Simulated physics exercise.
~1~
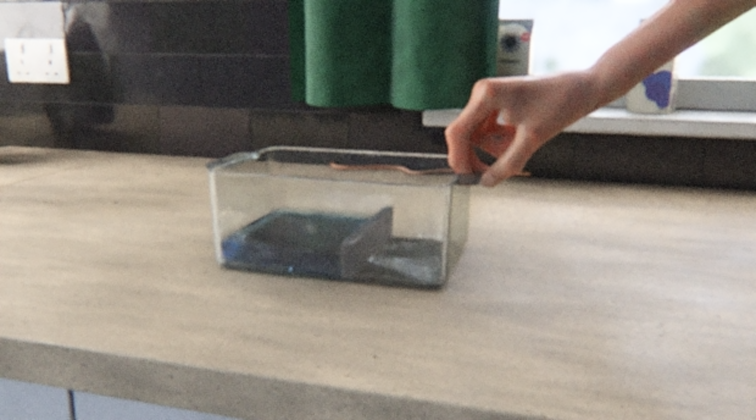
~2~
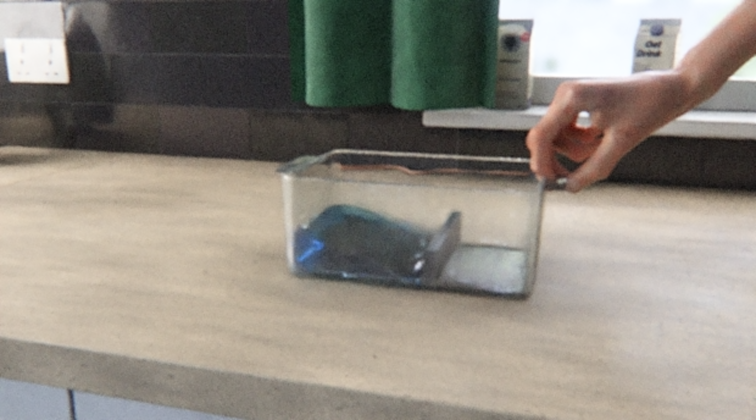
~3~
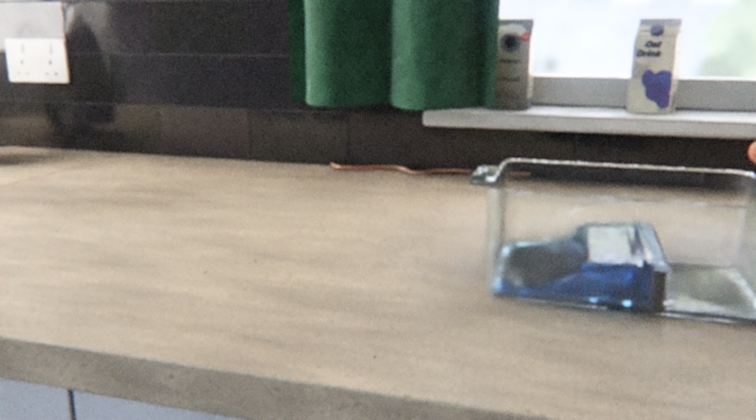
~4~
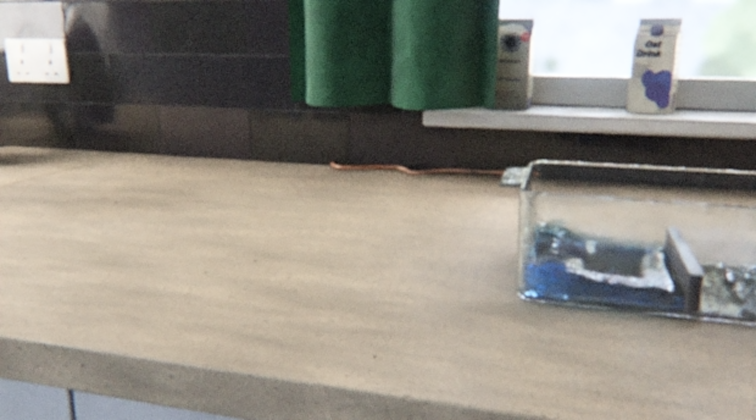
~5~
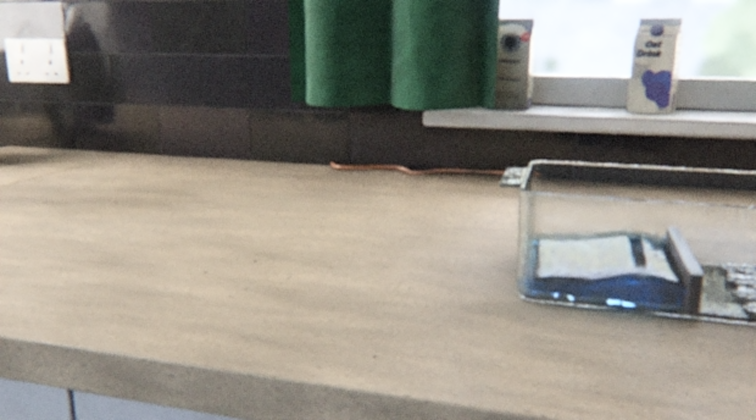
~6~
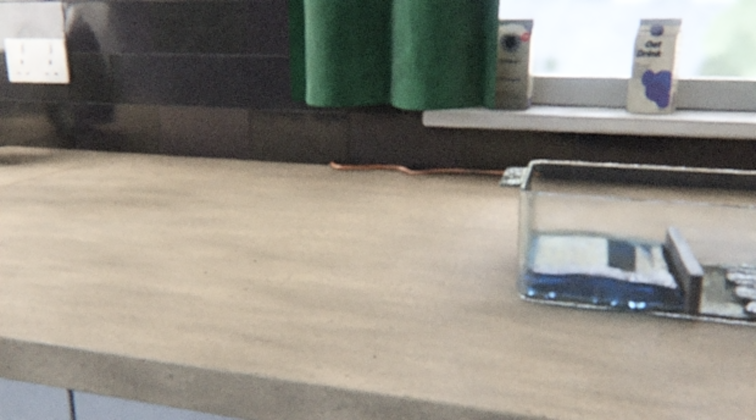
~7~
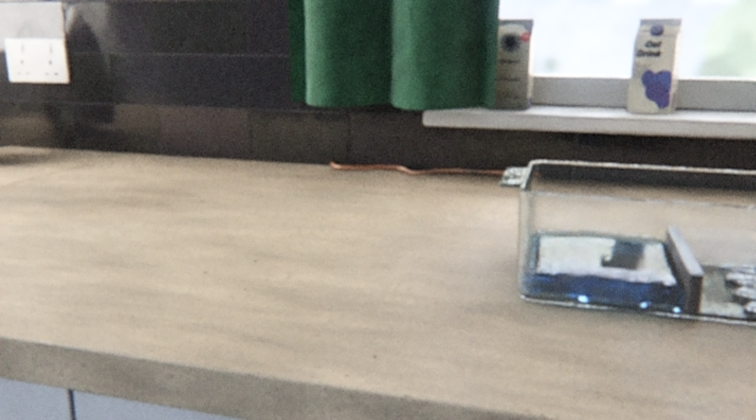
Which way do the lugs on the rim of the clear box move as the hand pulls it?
The lugs move to the right along with the box.
We see a hand pull a clear food box to the right along a counter, its water sloshing against a low upright divider and a little ending up beyond it. The box stops partly out of view, with most of the water still left of the divider.
